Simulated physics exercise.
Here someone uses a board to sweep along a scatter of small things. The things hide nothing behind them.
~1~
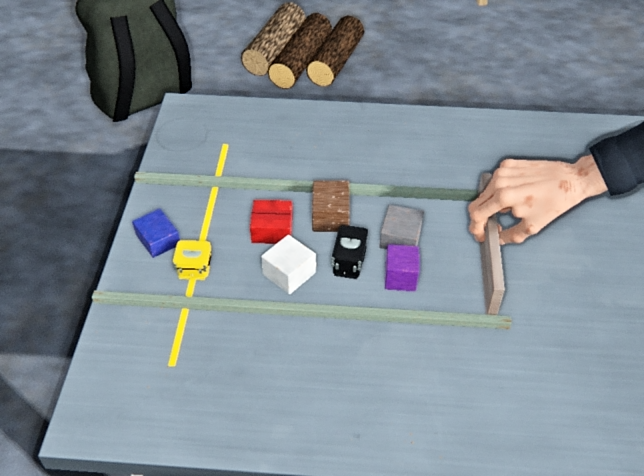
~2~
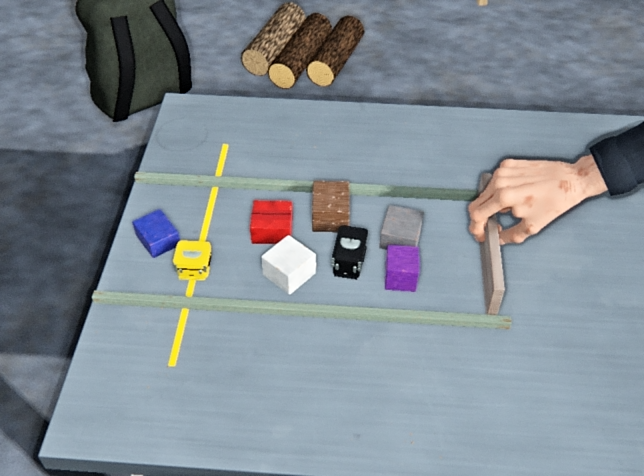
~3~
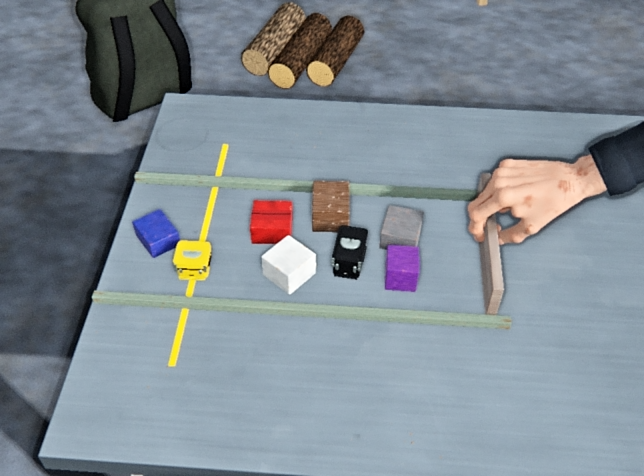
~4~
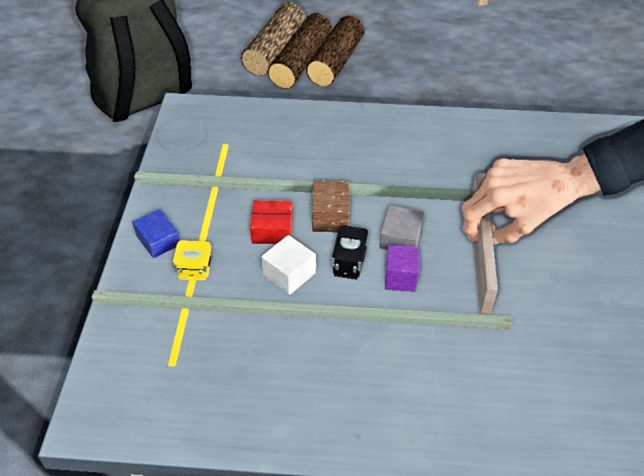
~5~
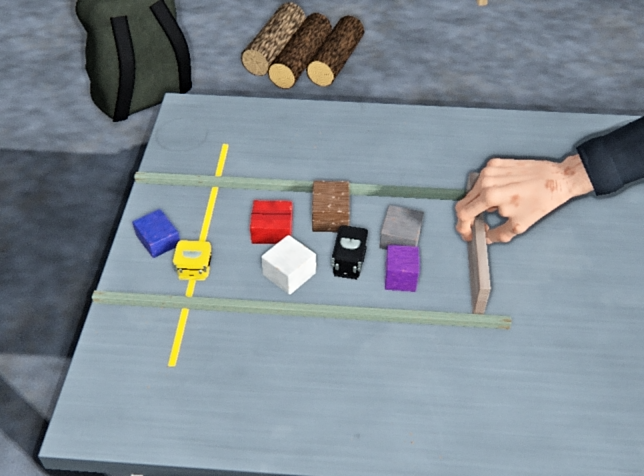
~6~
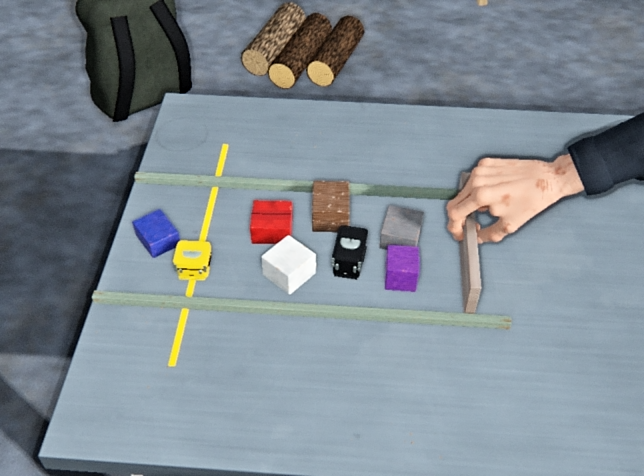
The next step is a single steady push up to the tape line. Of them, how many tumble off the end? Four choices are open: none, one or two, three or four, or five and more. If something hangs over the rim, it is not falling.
Of those, one or two.
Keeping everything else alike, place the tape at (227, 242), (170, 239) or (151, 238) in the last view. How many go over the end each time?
In order, 0, 4 and 5.
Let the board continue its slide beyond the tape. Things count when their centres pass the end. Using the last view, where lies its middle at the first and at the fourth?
I'd put it close to (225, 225) and later close to (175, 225).
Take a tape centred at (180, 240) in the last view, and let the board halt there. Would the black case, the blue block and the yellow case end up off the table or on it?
The black case stays put, the blue block topples down, the yellow case topples down.
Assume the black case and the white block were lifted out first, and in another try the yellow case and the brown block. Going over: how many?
That gives 0 for the first pair taken away and 0 for the second.
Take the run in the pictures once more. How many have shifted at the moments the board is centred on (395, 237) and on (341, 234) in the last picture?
3 at one spot and 6 at the other.
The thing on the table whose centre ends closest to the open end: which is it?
Nearest at the end: The blue block.
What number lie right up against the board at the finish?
The figure is 3.
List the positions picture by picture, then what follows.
Blue block (157, 233); yellow case (193, 261); red box (272, 222); board (489, 242); tape (202, 241), in the first frame.
Yellow case (193, 261); board (489, 242), in the second frame.
Red box (272, 222); black case (350, 253), in the third frame.
Blue block (157, 233); brown block (331, 206), in the fourth frame.
Yellow case (193, 261); white block (289, 265), in the fifth frame.
Blue block (157, 233); yellow case (193, 261); red box (272, 222); board (468, 241); tape (202, 241), in the sixth frame.
Soon after, none off yet; blue block at rest near (157, 233); yellow case at rest near (193, 261); red box moved a little near (259, 221).
At rest, the number that fall off is one or two; fallen, yellow case.
